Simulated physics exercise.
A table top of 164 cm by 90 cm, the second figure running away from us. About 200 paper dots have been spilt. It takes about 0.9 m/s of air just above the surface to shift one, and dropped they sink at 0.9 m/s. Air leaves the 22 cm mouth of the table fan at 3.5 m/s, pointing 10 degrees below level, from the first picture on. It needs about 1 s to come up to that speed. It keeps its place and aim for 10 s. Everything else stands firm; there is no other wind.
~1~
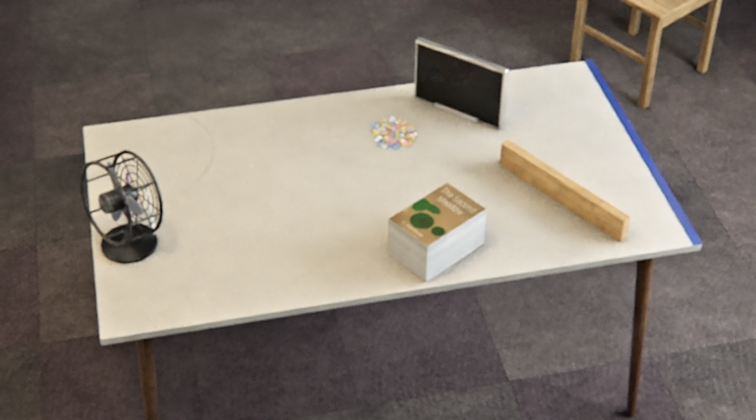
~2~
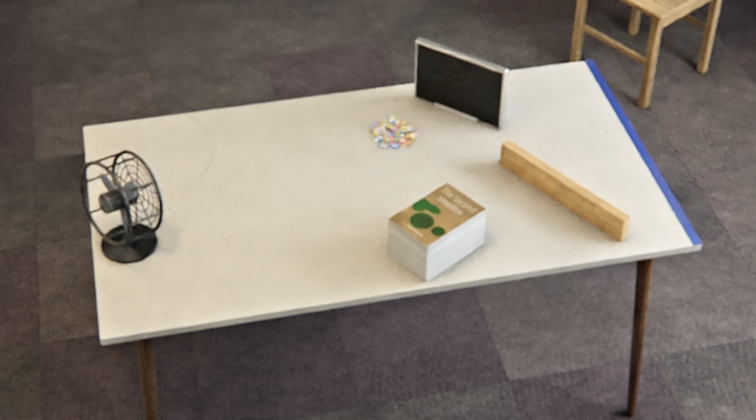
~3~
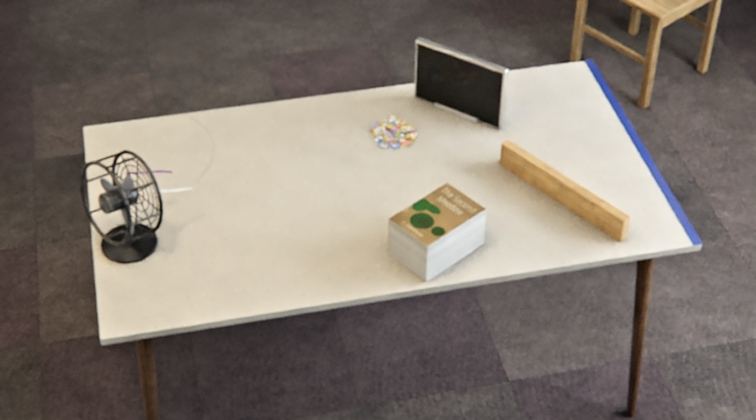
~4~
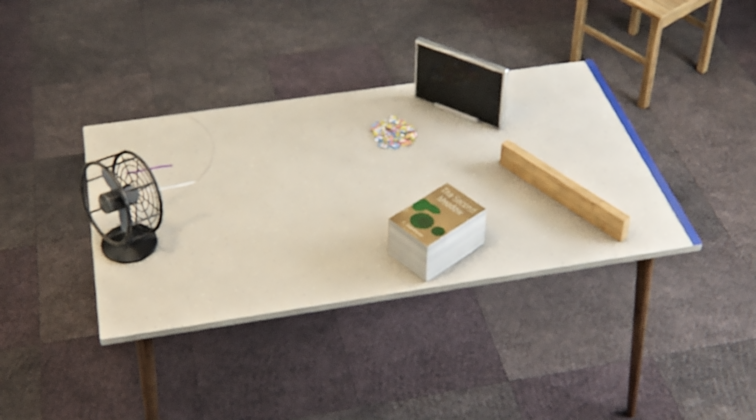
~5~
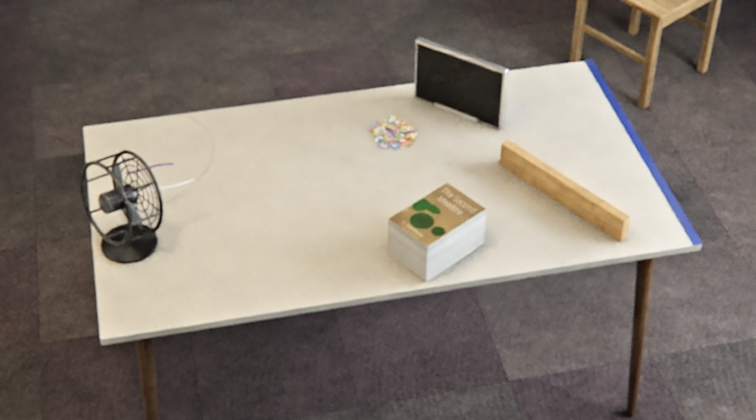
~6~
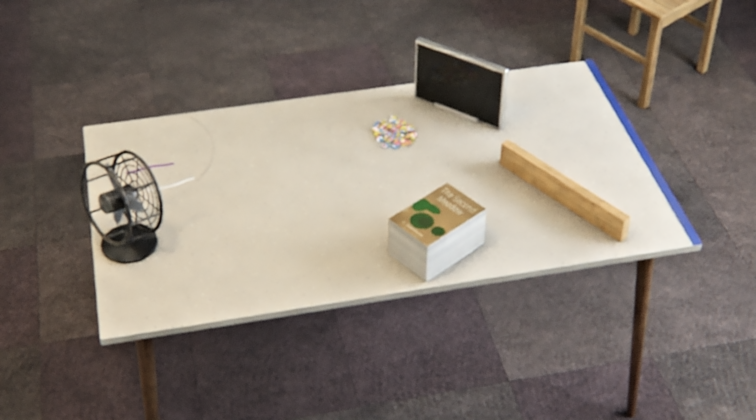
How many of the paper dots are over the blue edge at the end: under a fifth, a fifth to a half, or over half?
Of the paper dots, above half end over the blue edge.
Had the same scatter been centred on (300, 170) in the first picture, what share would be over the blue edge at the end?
In that case some 60 per cent.
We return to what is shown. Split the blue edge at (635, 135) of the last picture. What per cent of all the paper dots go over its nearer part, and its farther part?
About 80 % nearer and 2 % farther.
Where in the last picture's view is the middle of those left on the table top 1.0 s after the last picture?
At about (626, 170).
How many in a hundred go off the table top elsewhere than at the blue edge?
About 2 %.
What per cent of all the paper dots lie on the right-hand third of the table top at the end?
About 10 %.
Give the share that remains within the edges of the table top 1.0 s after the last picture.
Some 40 per cent.
Then, 1.0 s after the last picture the count stands so, 58 % are over the blue edge; the middle of those still in play is near (632, 171).
Then, 2.2 s after the last picture the count stands so, 70 % are over the blue edge; the middle of those still in play is near (636, 172).
Then, 4.6 s after the last picture the count stands so, 80 % are over the blue edge; the middle of those still in play is near (638, 173).
Then, 9.1 s after the last picture, at the end, 88 % are over the blue edge.
